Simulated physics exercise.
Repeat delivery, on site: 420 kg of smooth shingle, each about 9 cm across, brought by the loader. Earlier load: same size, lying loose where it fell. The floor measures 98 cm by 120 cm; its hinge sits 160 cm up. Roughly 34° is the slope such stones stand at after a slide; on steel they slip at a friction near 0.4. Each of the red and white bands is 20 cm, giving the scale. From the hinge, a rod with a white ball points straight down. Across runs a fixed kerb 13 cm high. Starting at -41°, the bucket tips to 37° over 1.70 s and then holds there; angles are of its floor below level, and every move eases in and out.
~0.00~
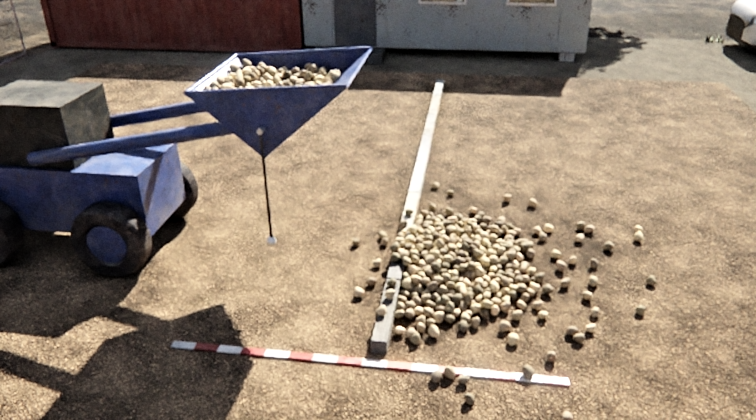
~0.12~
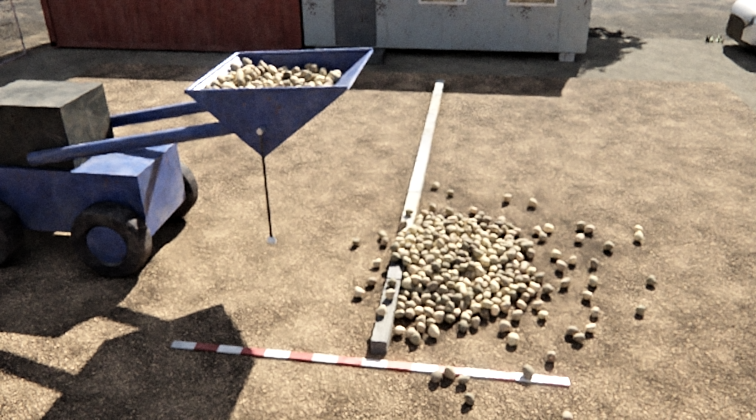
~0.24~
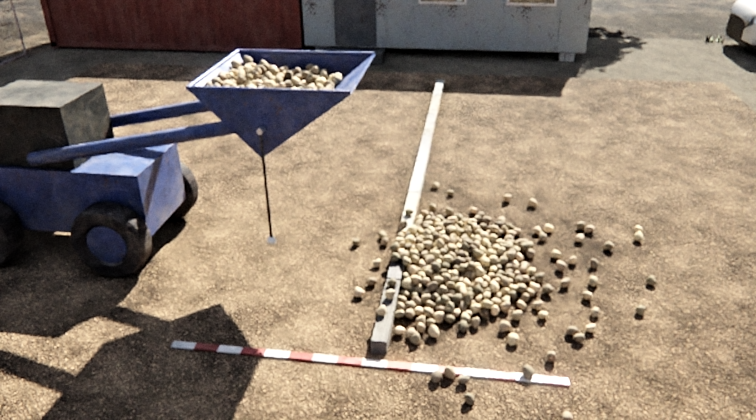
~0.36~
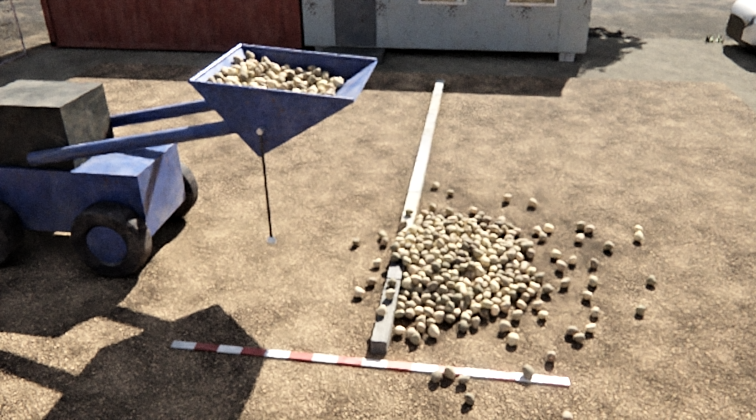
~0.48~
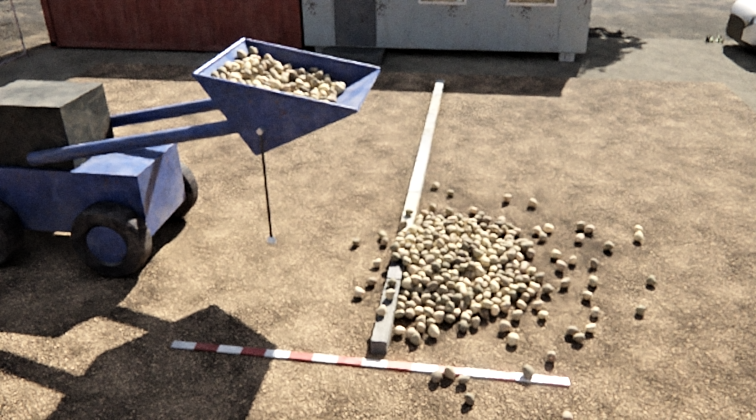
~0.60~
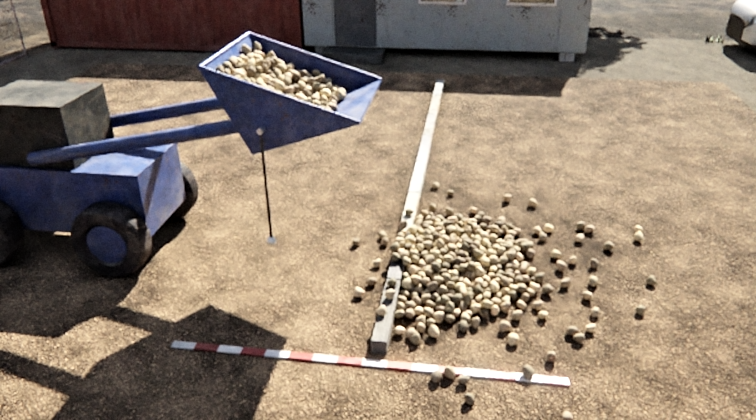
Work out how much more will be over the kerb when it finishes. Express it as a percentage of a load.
Around 51 out of 100.
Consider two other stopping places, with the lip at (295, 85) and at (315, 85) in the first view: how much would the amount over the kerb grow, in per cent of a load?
Around 5 and 15 percent respectively.
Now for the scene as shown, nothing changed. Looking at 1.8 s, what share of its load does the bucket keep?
About 35 per cent is held.
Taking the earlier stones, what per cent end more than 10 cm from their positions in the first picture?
10 %.
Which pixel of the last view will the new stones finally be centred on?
Roughly at (407, 254) in the last picture.
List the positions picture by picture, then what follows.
In the first frame, the bucket is at -41°, its lip at (347, 86); the top of the load is at (264, 72). The earlier load is highest near (416, 248), 19 cm above ground level, 4 % on this side of the kerb, 96 % over the kerb.
In the second frame, lip at (348, 88), floor tilted -40°, highest stones at (258, 71); the stones move at 0.1 m/s on average.
In the third frame, the bucket is at -37°, its lip at (351, 93); the top of the load is at (251, 69); the stones move at 0.1 m/s on average.
In the fourth frame, the bucket is at -32°, its lip at (354, 101); the top of the load is at (249, 66); the stones move at 0.2 m/s on average.
In the fifth frame, lip at (357, 111), floor tilted -26°, highest stones at (250, 62); the stones move at 0.2 m/s on average.
In the sixth frame, the bucket is at -19°, its lip at (359, 123); the top of the load is at (253, 57); the stones move at 0.2 m/s on average.
After 1.3 s the floor is at 25°; in per cent of one load, 100 in the bucket, 4 on this side of the kerb, 96 over the kerb; the foremost stones are at (640, 263).
After 1.8 s the floor is at 37°; in per cent of one load, 37 in the bucket, 62 on this side of the kerb, 101 over the kerb; the foremost stones are at (640, 263).
After 2.2 s the floor is at 37°; in per cent of one load, 5 in the bucket, 63 on this side of the kerb, 131 over the kerb; the foremost stones are at (640, 263).
After 5.0 s the floor is at 37°; in per cent of one load, 0 in the bucket, 53 on this side of the kerb, 147 over the kerb; the foremost stones are at (643, 255). Net gain over the kerb, 51.
